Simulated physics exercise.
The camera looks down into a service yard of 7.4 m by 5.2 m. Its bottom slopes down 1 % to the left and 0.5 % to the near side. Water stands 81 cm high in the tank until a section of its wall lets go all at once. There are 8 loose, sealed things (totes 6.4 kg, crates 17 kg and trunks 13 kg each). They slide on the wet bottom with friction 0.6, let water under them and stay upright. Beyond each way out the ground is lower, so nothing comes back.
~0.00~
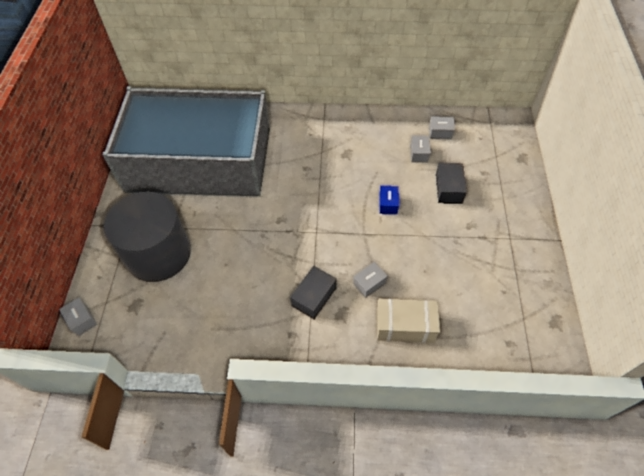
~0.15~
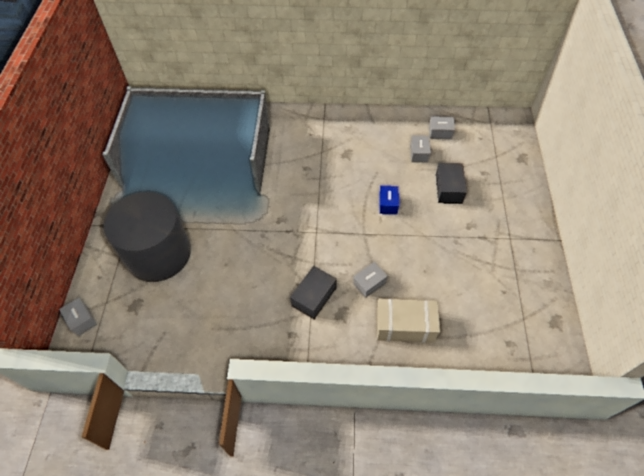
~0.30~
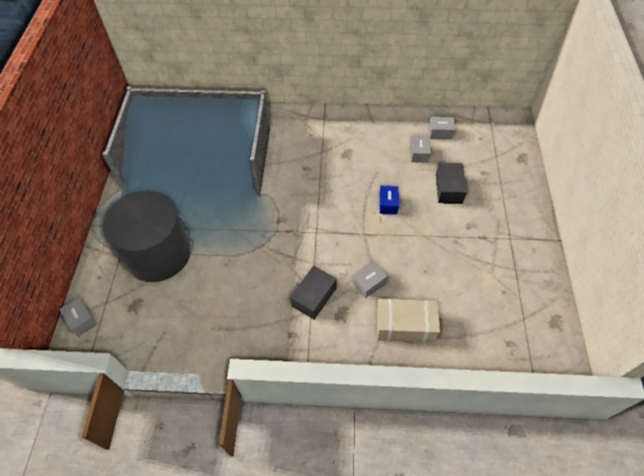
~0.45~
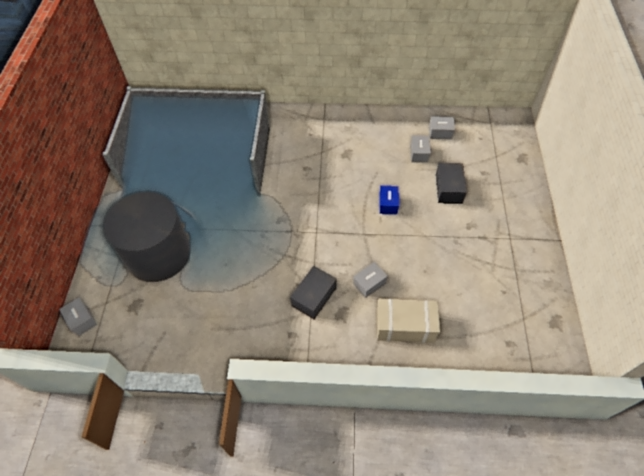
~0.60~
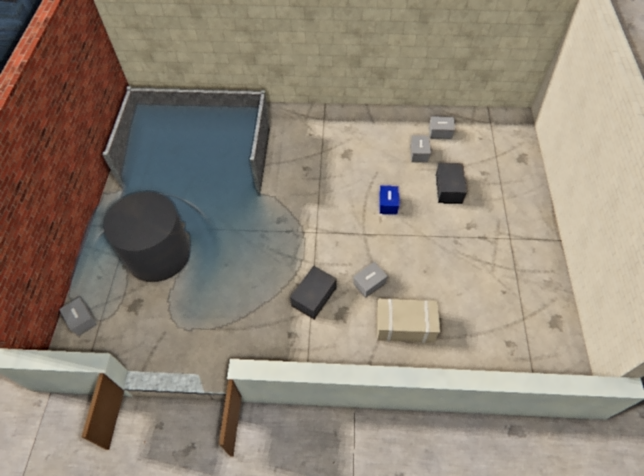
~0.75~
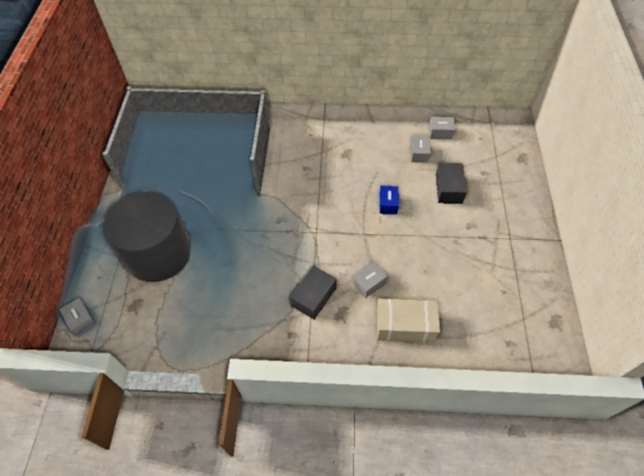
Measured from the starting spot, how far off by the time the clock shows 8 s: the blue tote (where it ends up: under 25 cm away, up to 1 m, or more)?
Blue tote holds its place.
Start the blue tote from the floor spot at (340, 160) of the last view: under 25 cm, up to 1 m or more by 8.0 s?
It stays put.
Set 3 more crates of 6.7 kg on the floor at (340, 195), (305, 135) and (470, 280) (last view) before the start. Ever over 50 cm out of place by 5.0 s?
In turn: Under, less, past it.
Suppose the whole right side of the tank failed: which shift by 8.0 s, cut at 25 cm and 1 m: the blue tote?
Then the blue tote travels far.
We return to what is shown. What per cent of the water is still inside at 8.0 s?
Some 76 per cent remains.
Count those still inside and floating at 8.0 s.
2 of them.
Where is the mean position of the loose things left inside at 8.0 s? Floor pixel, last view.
Near (455, 175).
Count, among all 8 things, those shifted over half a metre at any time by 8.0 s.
That makes 4.
After 1.6 s the blue tote is near (390, 196), 0.0 m from its start, aground; 0 of 8 are out; 1 afloat.
After 3.6 s the blue tote is near (390, 196), 0.0 m from its start, aground; 0 of 8 are out; 3 afloat.
After 5.6 s the blue tote is near (390, 196), 0.0 m from its start, aground; 0 of 8 are out; 3 afloat.
After 8.0 s the blue tote is near (389, 195), 0.0 m from its start, aground; 0 of 8 are out; 2 afloat.
